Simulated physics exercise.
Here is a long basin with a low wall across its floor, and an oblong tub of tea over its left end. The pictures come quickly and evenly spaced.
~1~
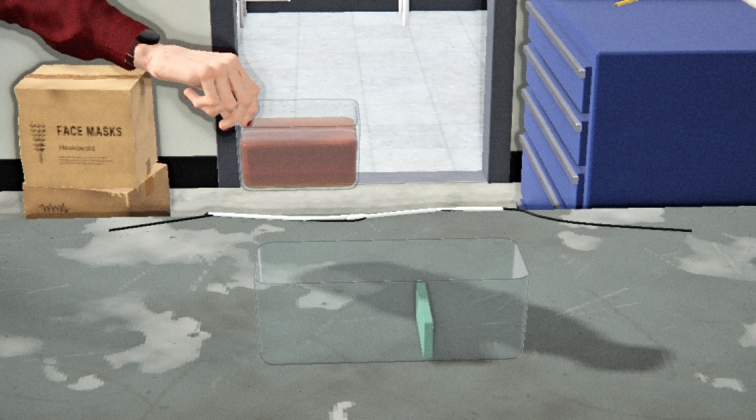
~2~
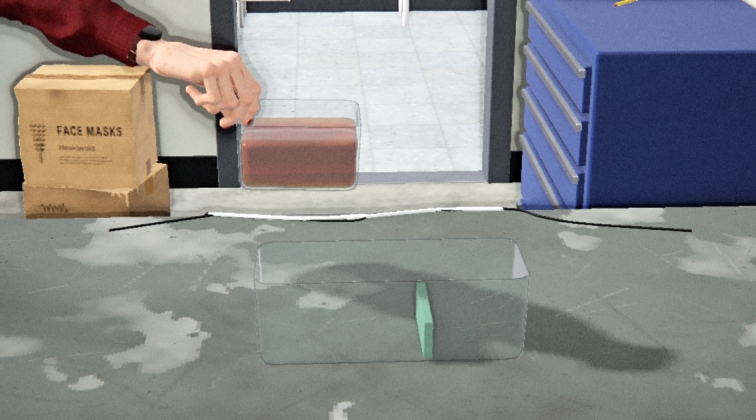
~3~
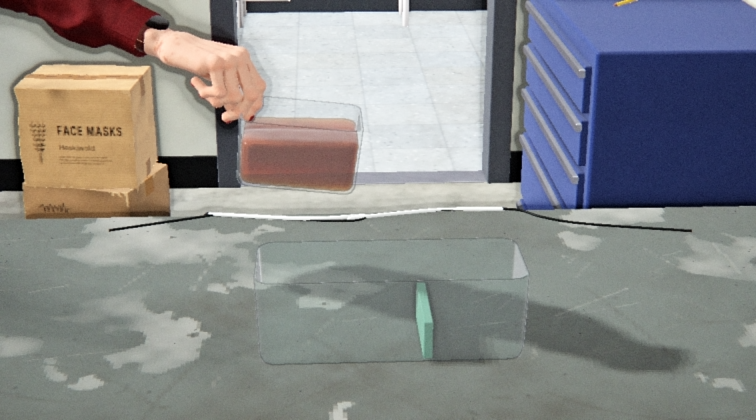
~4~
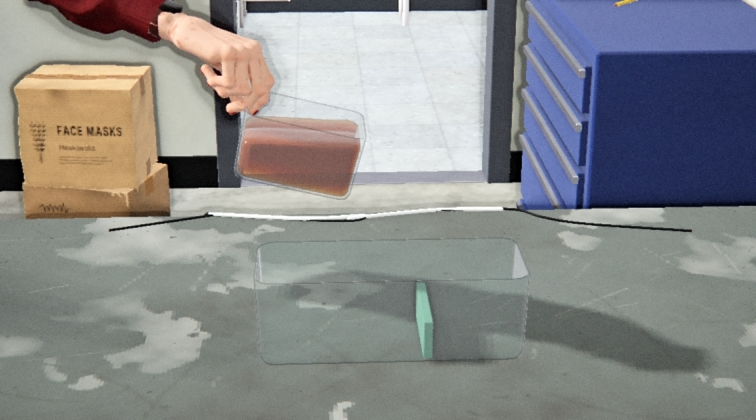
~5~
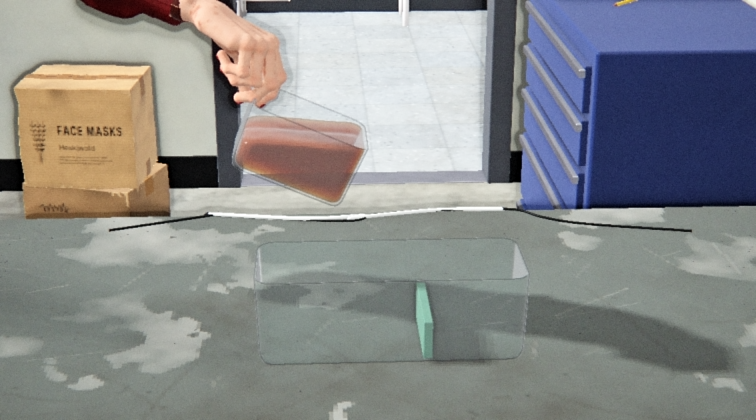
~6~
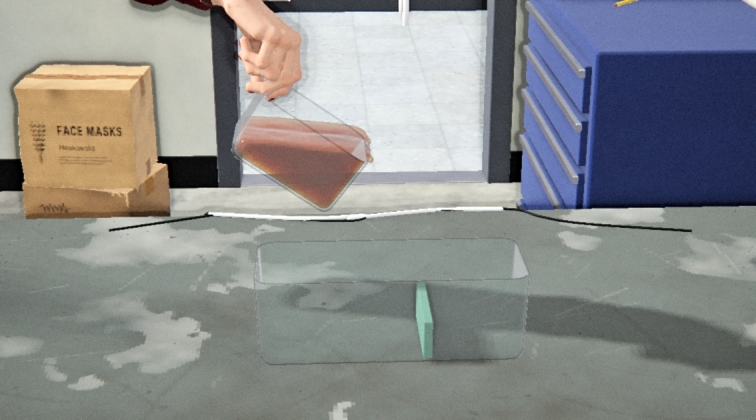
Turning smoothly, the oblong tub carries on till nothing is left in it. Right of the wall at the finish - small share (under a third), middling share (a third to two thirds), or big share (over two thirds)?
Small.
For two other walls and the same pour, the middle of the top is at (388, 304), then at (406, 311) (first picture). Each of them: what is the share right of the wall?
Record: Case 1 near 55 %, case 2 near 40 %.
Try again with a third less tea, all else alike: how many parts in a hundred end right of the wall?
Best guess: Around 5 %.
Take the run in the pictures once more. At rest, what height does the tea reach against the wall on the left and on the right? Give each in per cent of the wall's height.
On the left 50 %, on the right 20 %.
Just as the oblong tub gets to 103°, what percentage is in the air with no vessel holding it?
Airborne share: Approx. 50 %.
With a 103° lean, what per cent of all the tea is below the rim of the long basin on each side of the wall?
Left part 25 %; right part 10 %.
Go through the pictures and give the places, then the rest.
It leans 0°; its right rim is at (358, 114); the tea meets the walls at (241, 130) and (356, 129); the long basin's rim runs from (256, 264) to (523, 259); the wall's top is at (424, 303), in the first frame.
It leans 2°; its right rim is at (359, 115); the tea meets the walls at (242, 130) and (356, 129), in the second frame.
It leans 6°; its right rim is at (361, 120); the tea meets the walls at (243, 129) and (358, 130), in the third frame.
It leans 14°; its right rim is at (364, 128); the tea meets the walls at (244, 128) and (360, 132), in the fourth frame.
It leans 24°; its right rim is at (366, 139); the tea meets the walls at (242, 128) and (364, 134), in the fifth frame.
It leans 36°; its right rim is at (365, 152); the tea meets the walls at (239, 127) and (360, 142); 4 per cent is over the edge, in the sixth frame.
A moment on, the oblong tub is tipped right over and 18 per cent is still to pour, 23 is left of the wall and 9 right of it.
Next, the oblong tub is tipped right over and 2 per cent is still to pour, 68 is left of the wall and 14 right of it.
Then the oblong tub is tipped right over and 0 per cent is still to pour, 71 is left of the wall and 15 right of it.
Later the oblong tub is tipped right over and 0 per cent is still to pour, 73 is left of the wall and 16 right of it.
In the end 73 per cent lies left of the wall, 16 right of it and 11 outside.
